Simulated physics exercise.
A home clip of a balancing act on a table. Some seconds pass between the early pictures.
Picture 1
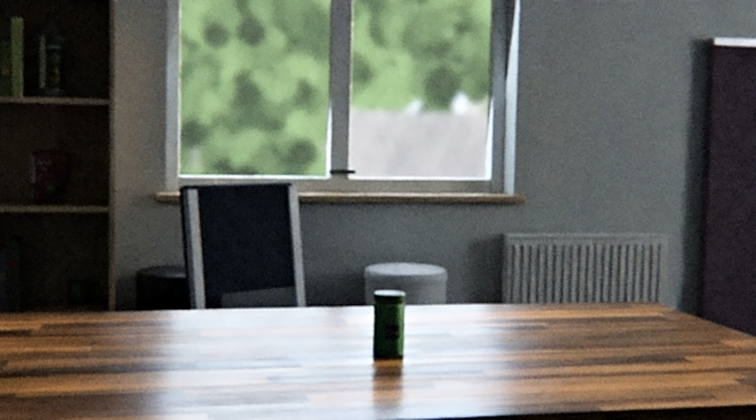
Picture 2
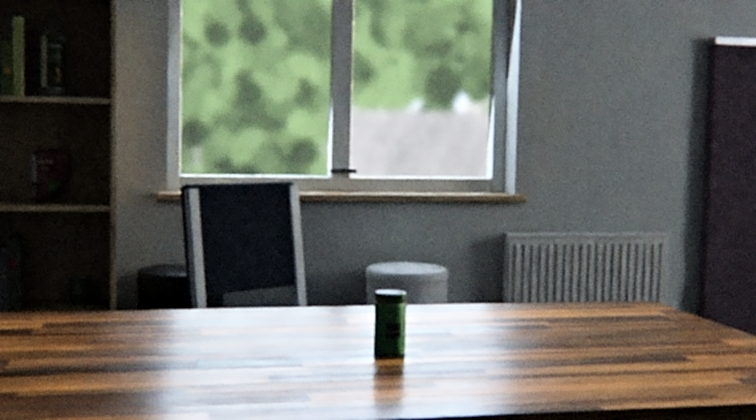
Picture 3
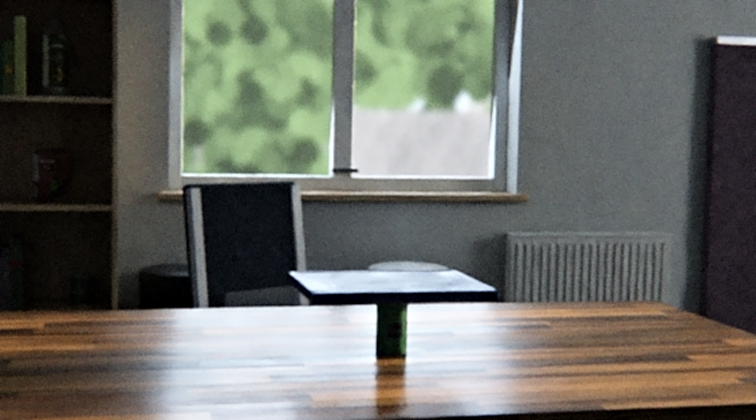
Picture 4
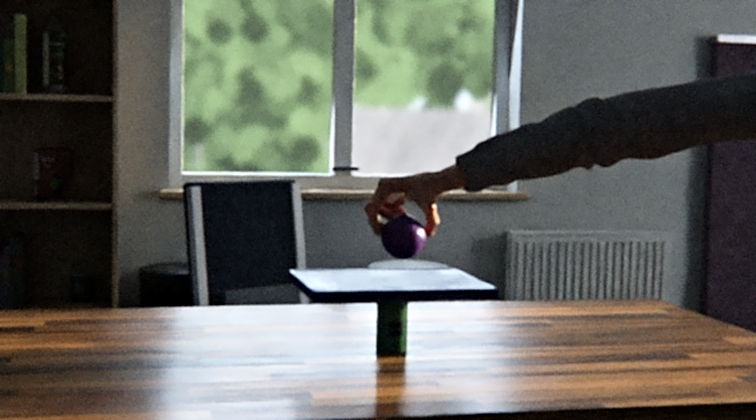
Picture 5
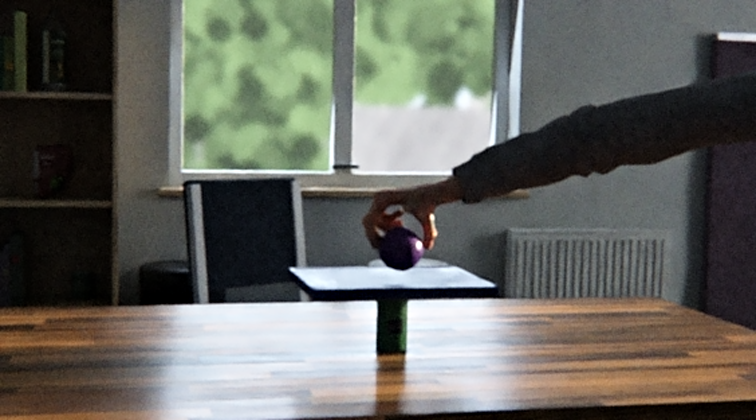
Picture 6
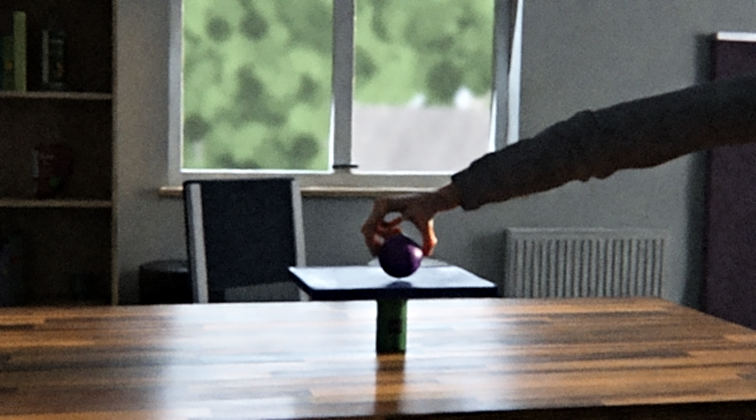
An arm reached in from the right and lowered a purple onion onto a flat blue lid, which had appeared on top of a small green can on the wooden table, and kept holding it.
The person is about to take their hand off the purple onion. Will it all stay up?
In the end the stack holds.
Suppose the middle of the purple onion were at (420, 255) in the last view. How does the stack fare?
Then it keeps its balance.
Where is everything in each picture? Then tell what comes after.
In the first frame, the last thing is not in view yet.
In the second frame, the last thing is not in view yet.
In the third frame, the last thing is not in view yet; blue lid (389, 286).
In the fourth frame, on its way; purple onion (404, 236); blue lid (389, 284).
In the fifth frame, on its way; purple onion (401, 248); blue lid (389, 282).
In the sixth frame, set down, still held; purple onion (400, 256); blue lid (389, 282).
Then, 0.20 s later than the last frame, all is still.
Then, 0.40 s later than the last frame, purple onion resting near (400, 257).
When it is over, all 3 as before. End places, in pixels of the last picture, purple onion near (400, 257). The stack stays up.
